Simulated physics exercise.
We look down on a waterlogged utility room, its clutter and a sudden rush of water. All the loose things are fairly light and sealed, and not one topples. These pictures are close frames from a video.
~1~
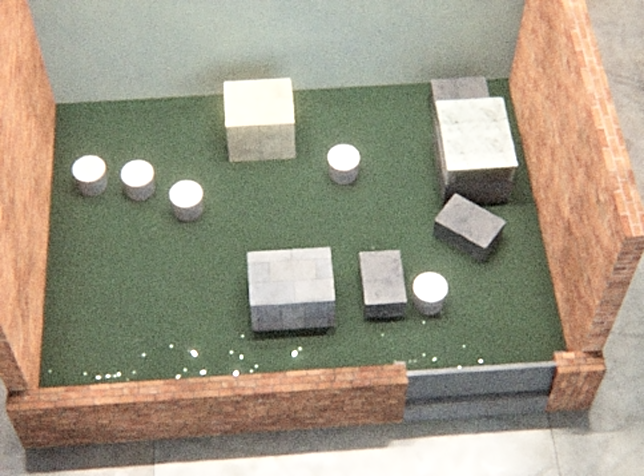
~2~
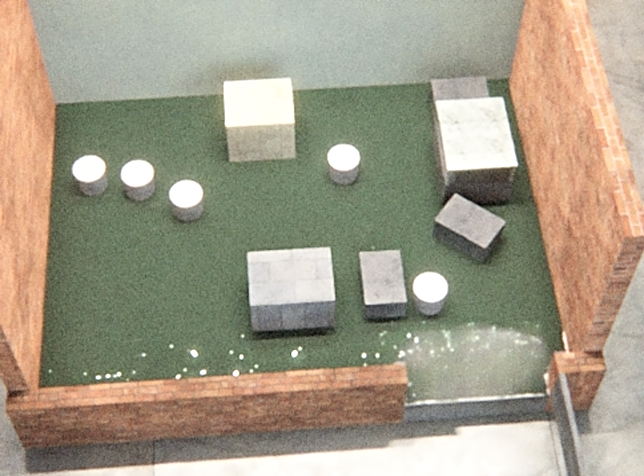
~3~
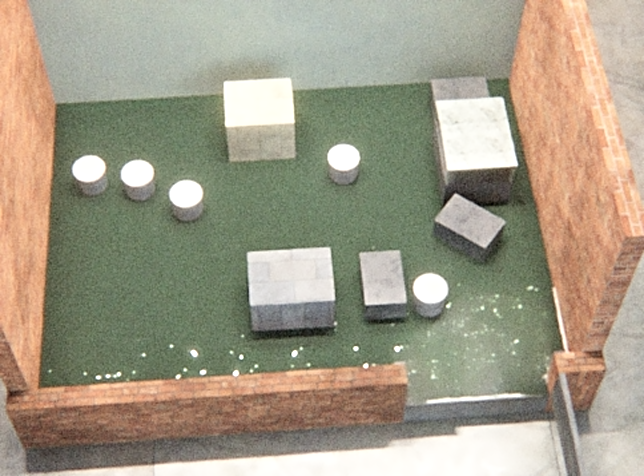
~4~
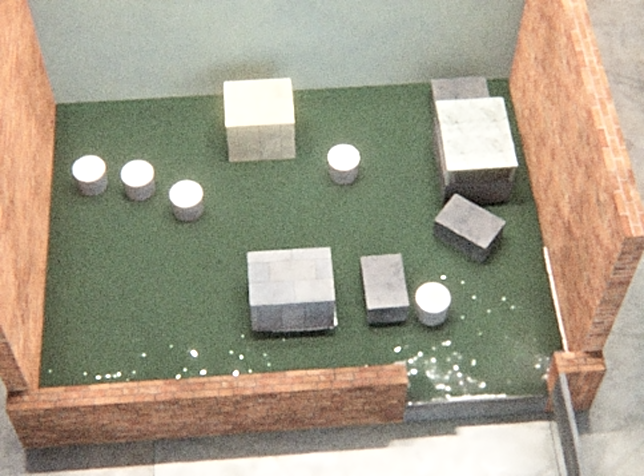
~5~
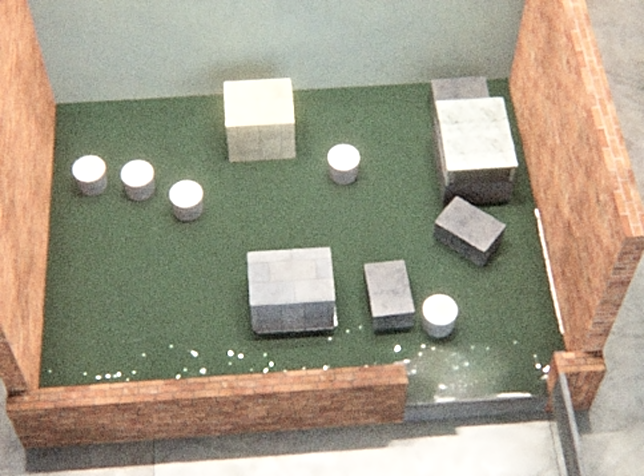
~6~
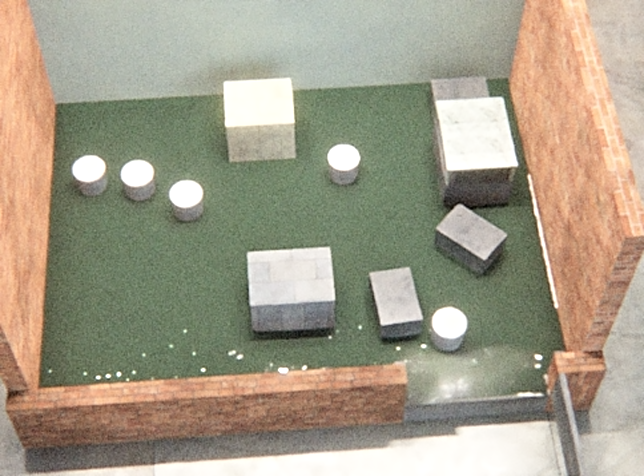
In a flooded walled room, the front gate opens and nearby floating objects drift slightly toward it.
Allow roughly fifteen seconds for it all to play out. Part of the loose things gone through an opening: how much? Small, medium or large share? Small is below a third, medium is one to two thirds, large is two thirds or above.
A medium share.
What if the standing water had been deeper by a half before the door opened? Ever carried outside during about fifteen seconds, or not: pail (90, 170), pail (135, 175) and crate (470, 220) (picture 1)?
One after the other: Still in, left behind, through.
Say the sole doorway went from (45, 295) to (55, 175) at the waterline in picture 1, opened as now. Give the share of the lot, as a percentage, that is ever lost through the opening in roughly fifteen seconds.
Roughly 40 per cent.
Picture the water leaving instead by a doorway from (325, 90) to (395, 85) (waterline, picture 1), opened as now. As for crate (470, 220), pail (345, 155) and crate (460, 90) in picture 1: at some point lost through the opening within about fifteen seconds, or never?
Retained - lost - lost.
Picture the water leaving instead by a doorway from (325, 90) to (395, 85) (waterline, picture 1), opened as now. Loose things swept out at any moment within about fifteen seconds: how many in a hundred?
20 per cent.
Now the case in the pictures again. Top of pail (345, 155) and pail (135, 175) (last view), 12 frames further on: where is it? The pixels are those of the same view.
(409, 215) and (164, 189).
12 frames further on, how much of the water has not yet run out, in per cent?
About 78 percent.
A moment on, 0 of 8 are out; 8 afloat.
Next, 2 of 8 are out; 6 afloat.
Later, 3 of 8 are out; 5 afloat.
In the end, 4 of 8 are out; 4 afloat.
